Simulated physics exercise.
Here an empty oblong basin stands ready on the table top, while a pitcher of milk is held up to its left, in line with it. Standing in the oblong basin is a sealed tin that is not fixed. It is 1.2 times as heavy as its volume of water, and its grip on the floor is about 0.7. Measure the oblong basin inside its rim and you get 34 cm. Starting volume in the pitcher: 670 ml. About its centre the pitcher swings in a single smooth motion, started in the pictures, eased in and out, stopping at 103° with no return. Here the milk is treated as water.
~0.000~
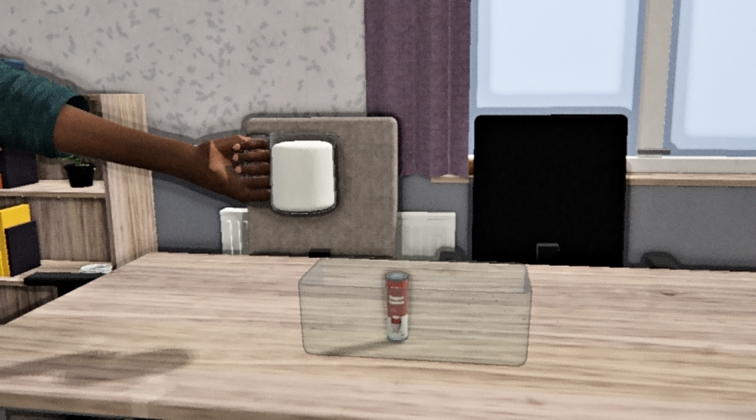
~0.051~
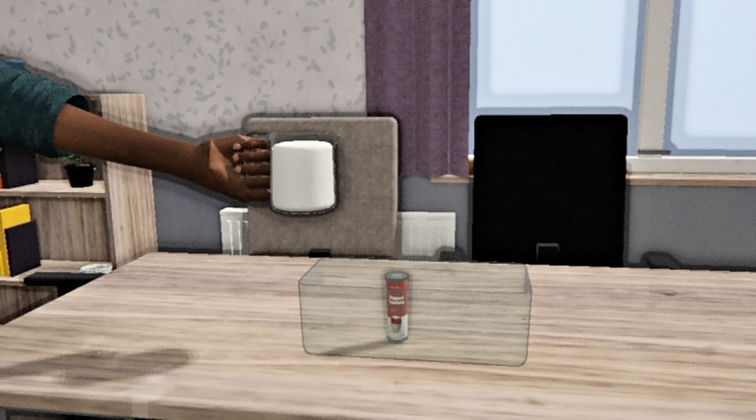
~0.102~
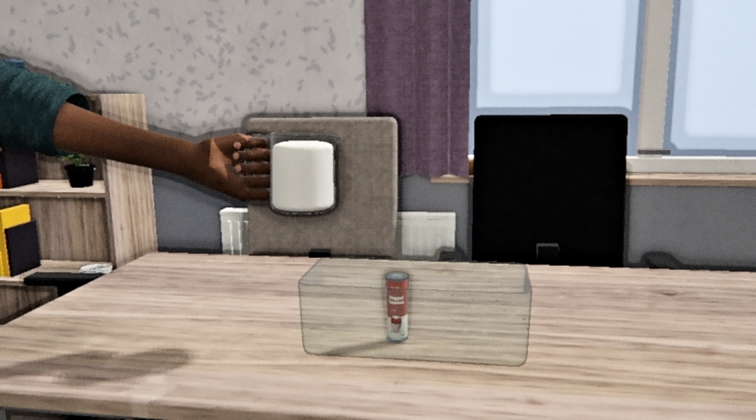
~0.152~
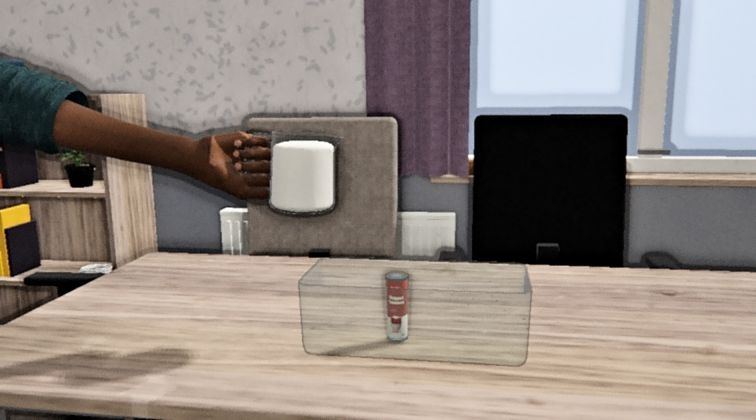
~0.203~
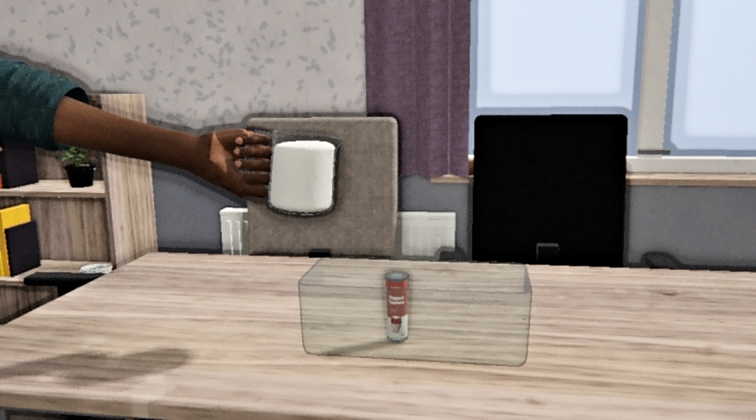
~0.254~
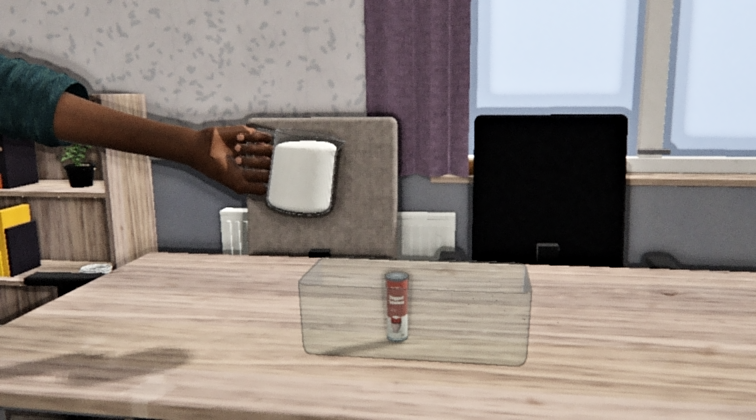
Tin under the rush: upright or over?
It does not come down.
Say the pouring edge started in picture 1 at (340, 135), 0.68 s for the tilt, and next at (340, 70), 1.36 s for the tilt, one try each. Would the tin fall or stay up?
Trial 1 - tin tips; trial 2 - tin stays standing.
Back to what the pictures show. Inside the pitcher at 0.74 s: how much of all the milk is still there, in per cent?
Fraction remaining: Approx. 88 per cent.
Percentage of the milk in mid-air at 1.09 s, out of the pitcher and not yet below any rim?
Estimate: Around 22 per cent.
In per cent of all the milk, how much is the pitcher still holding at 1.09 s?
Near 38 in a hundred.
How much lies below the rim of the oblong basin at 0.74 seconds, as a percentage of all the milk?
2 %, more or less.
By 0.74 s the tilt is 58° and 87 per cent is still to pour; the tin stands where it began.
By 1.09 s the tilt is 93° and 38 per cent is still to pour; the tin stands where it began.
By 1.46 s the tilt is 103° and 6 per cent is still to pour; the tin stands 1 cm from where it began.
By 1.86 s the tilt is 103° and 0 per cent is still to pour; the tin stands where it began.
At rest the tin stands where it began.
